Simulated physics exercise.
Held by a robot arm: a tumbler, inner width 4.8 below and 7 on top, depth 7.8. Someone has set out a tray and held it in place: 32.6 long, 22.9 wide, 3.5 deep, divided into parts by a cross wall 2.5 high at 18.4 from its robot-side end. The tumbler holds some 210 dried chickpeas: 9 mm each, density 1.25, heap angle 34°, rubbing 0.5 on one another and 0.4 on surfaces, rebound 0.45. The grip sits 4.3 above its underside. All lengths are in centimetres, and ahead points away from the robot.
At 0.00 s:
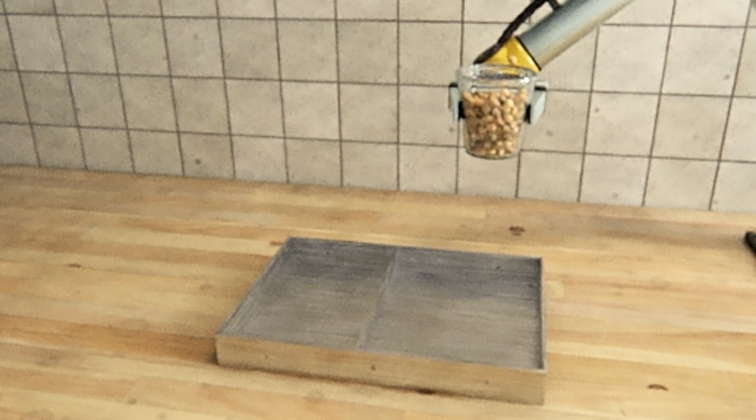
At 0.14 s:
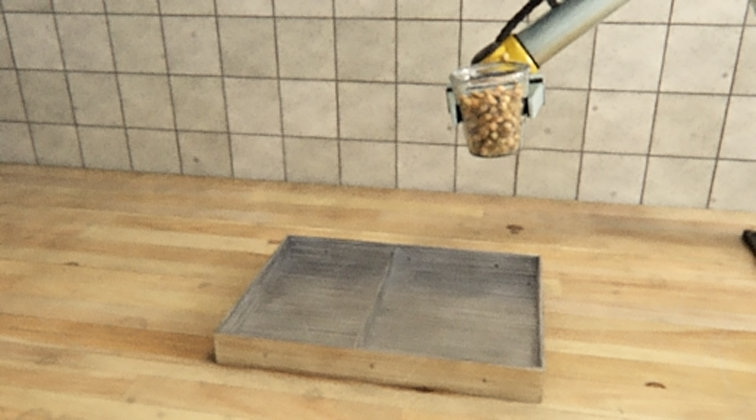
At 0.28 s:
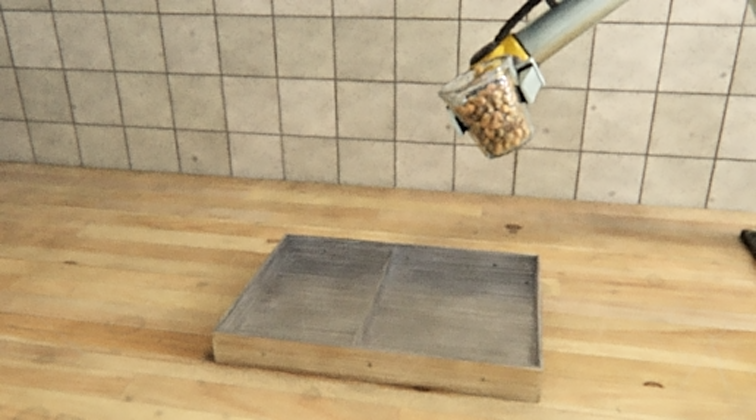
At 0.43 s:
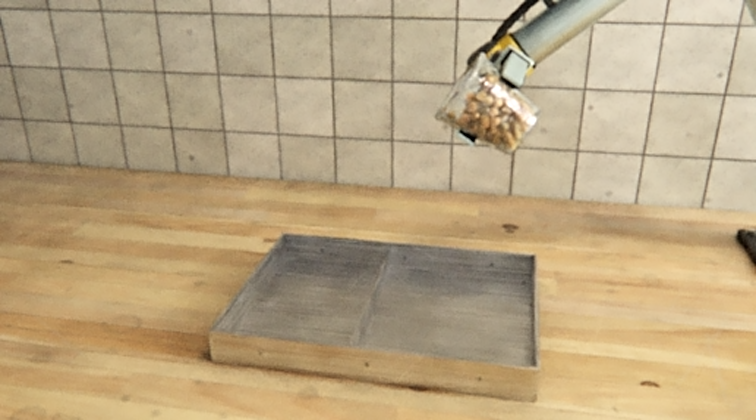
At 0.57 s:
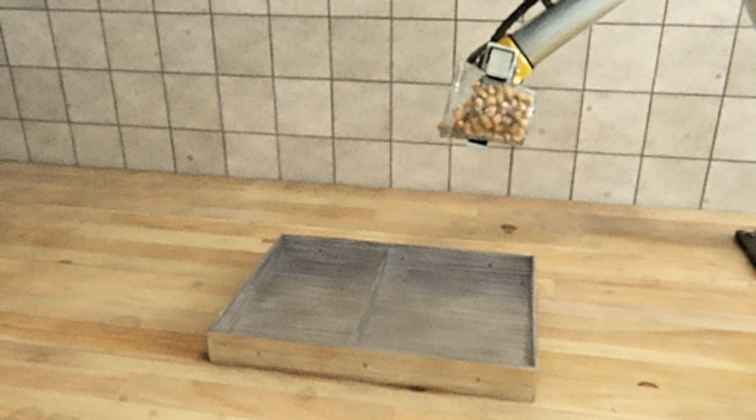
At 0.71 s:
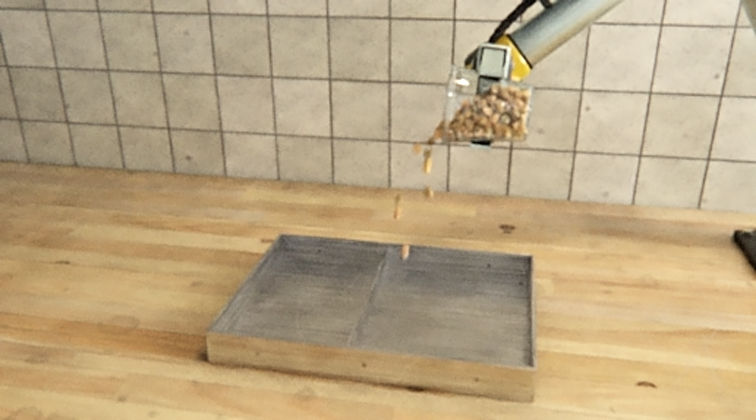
A robot arm tilts a clear tumbler of chickpeas leftward until a few drop out.
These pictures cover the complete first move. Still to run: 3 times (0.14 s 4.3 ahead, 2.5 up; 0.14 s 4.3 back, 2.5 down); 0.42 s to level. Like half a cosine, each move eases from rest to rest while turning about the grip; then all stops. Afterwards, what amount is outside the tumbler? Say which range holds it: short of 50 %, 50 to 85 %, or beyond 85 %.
The range beyond 85 % holds it.
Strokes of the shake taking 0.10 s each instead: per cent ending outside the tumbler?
Estimate: Near 100 per cent.
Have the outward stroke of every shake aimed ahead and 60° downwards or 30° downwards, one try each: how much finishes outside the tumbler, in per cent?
Some 60 and 90 per cent.
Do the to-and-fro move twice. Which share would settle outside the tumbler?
About 100 per cent, then.
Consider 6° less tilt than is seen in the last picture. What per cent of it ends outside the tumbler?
Estimate: Around 95 per cent.
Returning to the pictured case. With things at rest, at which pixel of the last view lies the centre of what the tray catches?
I'd say somewhere near (335, 305) in the final view.
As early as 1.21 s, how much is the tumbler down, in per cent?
About 95 in a hundred parts are out by then.
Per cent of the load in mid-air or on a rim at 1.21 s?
4 %.
After 1.21 s, tilted 86° forward, highest piece 24 above the table; 130 in the far-side part, 57 in the robot-side part, 11 in the tumbler, 9 in flight or on a rim.
After 1.72 s, tilted 56° forward, highest piece 4 above the table; 136 in the far-side part, 70 in the robot-side part, 1 on the table or floor.
After 2.17 s, level, highest piece 4 above the table; 136 in the far-side part, 70 in the robot-side part, 1 on the table or floor.
After 3.22 s, level, highest piece 4 above the table; 136 in the far-side part, 70 in the robot-side part, 1 on the table or floor.
At rest, 136 in the far-side part, 70 in the robot-side part, 1 on the table or floor. That is 100 % outside the tumbler.
